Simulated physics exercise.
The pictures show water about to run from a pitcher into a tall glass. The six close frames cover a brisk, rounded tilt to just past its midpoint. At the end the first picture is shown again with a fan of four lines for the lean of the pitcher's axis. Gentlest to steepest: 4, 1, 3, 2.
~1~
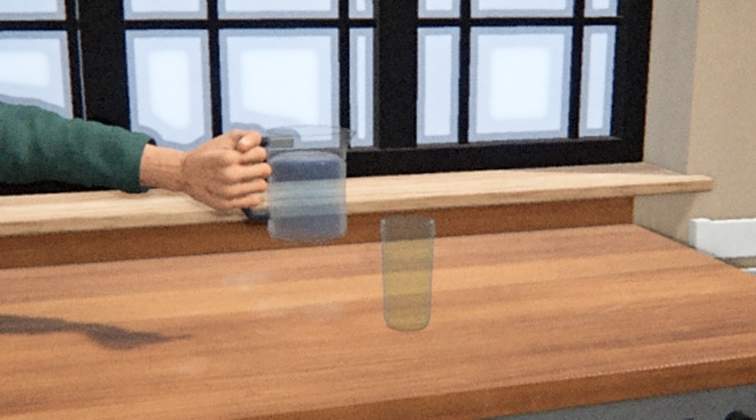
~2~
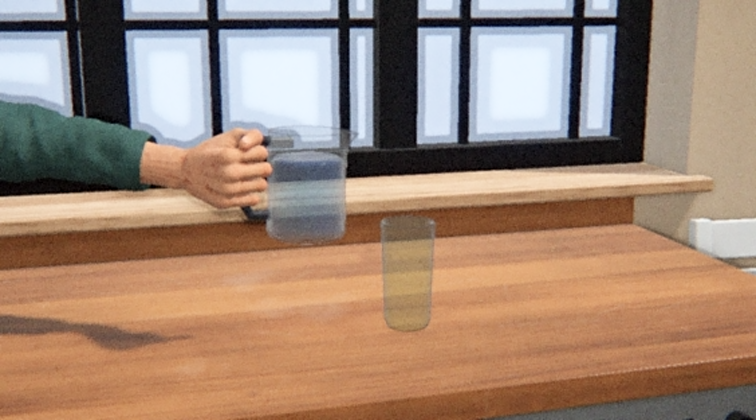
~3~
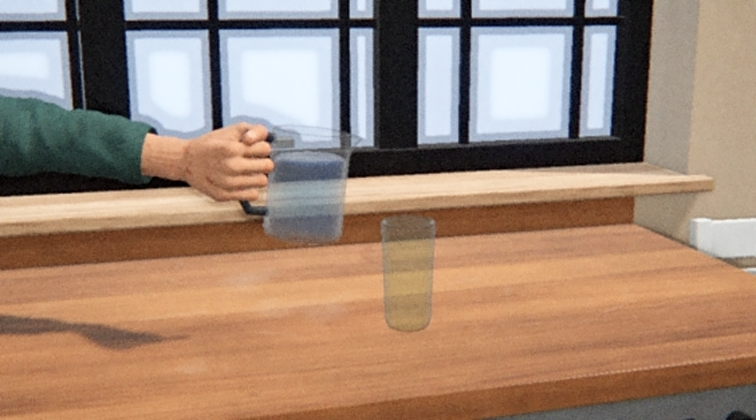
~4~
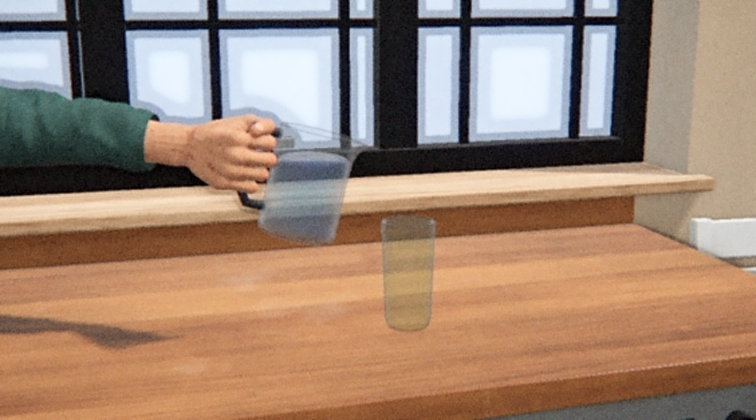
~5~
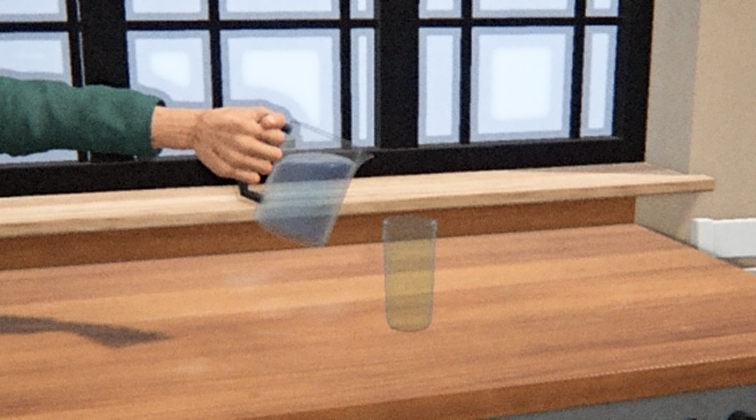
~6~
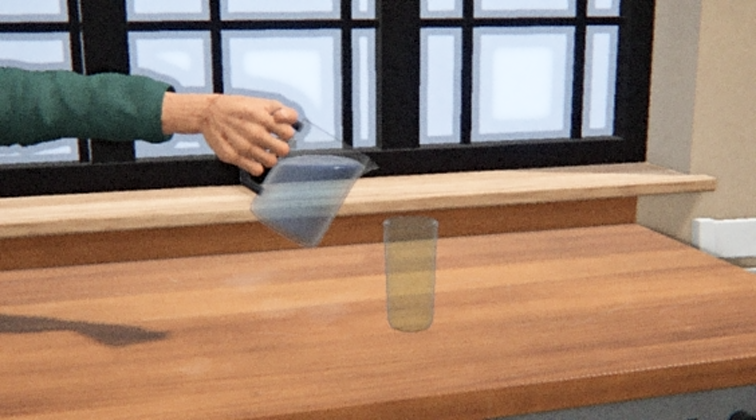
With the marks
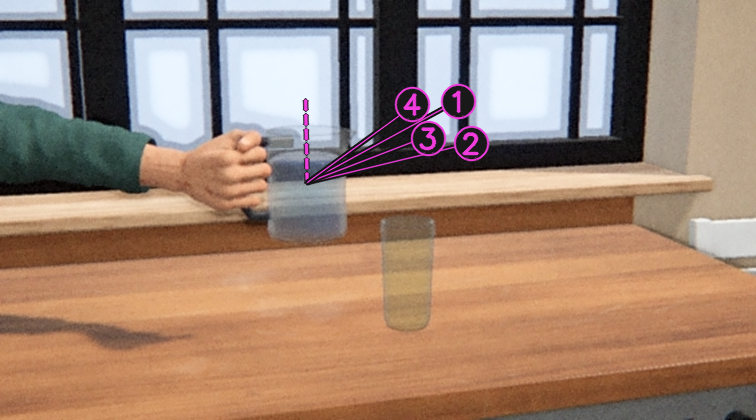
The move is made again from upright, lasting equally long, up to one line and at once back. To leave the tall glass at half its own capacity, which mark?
I would pick tilt 1.
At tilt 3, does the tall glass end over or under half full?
Over half.
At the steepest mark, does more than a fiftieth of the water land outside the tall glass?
Yes, it does.
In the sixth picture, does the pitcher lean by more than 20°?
Yes.
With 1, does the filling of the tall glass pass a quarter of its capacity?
Yes, it does.
On the marked copy, 1 at (443, 108); 2 at (454, 147); 3 at (411, 142); 4 at (399, 115).
Choosing 1, the tall glass ends with about 48 % of what it can hold.
Choosing 2, the tall glass ends with about 67 % of what it can hold; 15 % of the water is spilt.
Choosing 3, the tall glass ends with about 64 % of what it can hold; 3 % of the water is spilt.
Choosing 4, the tall glass ends with about 31 % of what it can hold.
